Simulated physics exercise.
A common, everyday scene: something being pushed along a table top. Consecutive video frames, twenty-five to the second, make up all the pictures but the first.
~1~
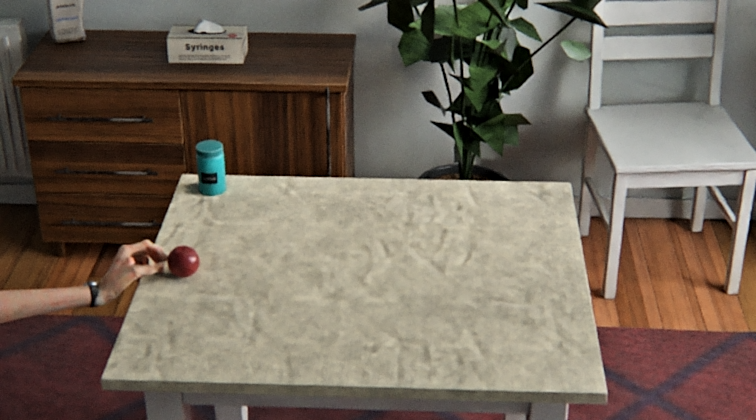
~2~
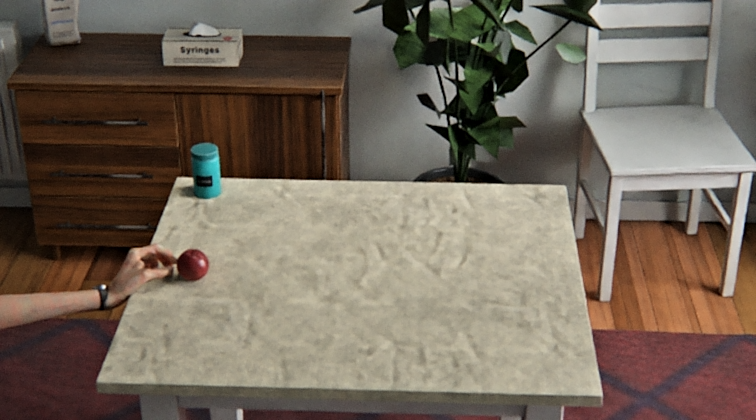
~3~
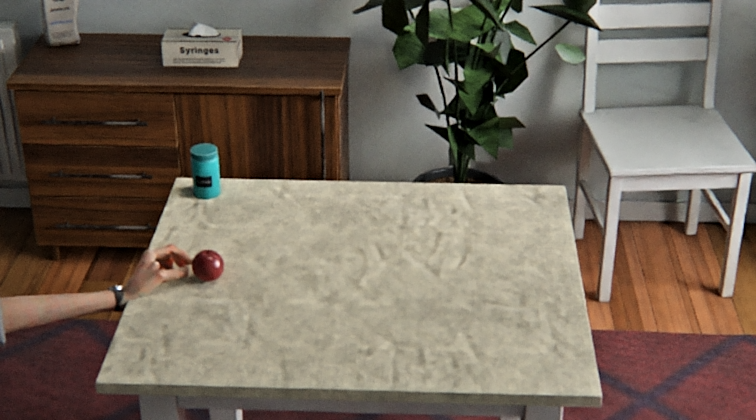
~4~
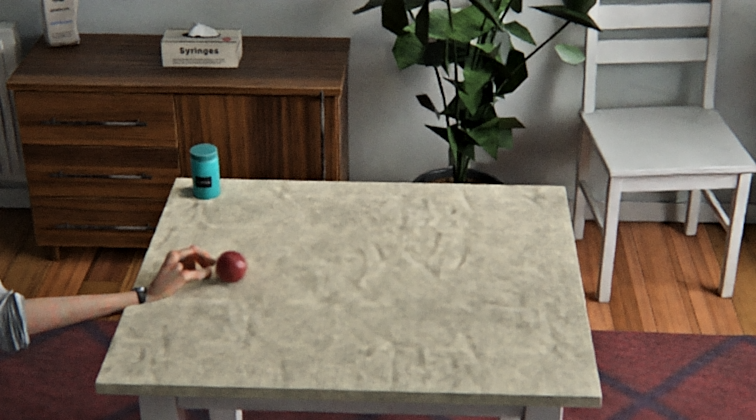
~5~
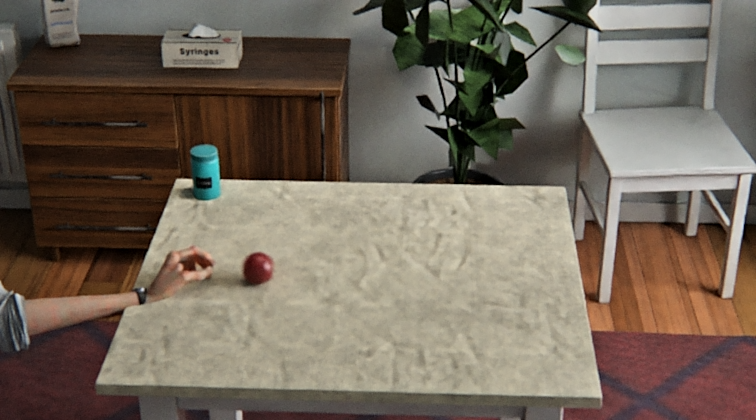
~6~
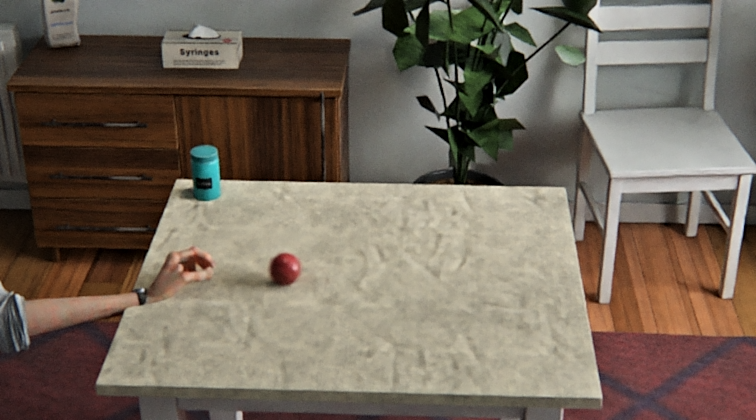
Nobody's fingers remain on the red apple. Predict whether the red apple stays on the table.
It does not stay; it leaves the table.
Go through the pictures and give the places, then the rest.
The first picture shows under the hand; red apple (183, 261).
The second picture shows under the hand; red apple (193, 265).
The third picture shows under the hand; red apple (208, 266).
The fourth picture shows red apple (231, 266).
The fifth picture shows red apple (258, 268) displaced about its own width.
The sixth picture shows red apple (285, 269) displaced well along.
Then, 0.20 s past the last view, red apple displaced well along near (414, 272).
Then, 0.50 s past the last view, red apple now off the table.
Then, 0.80 s past the last view, things are still on the move.
Then, 1.10 s past the last view, as before.
Finally, off the table, red apple.
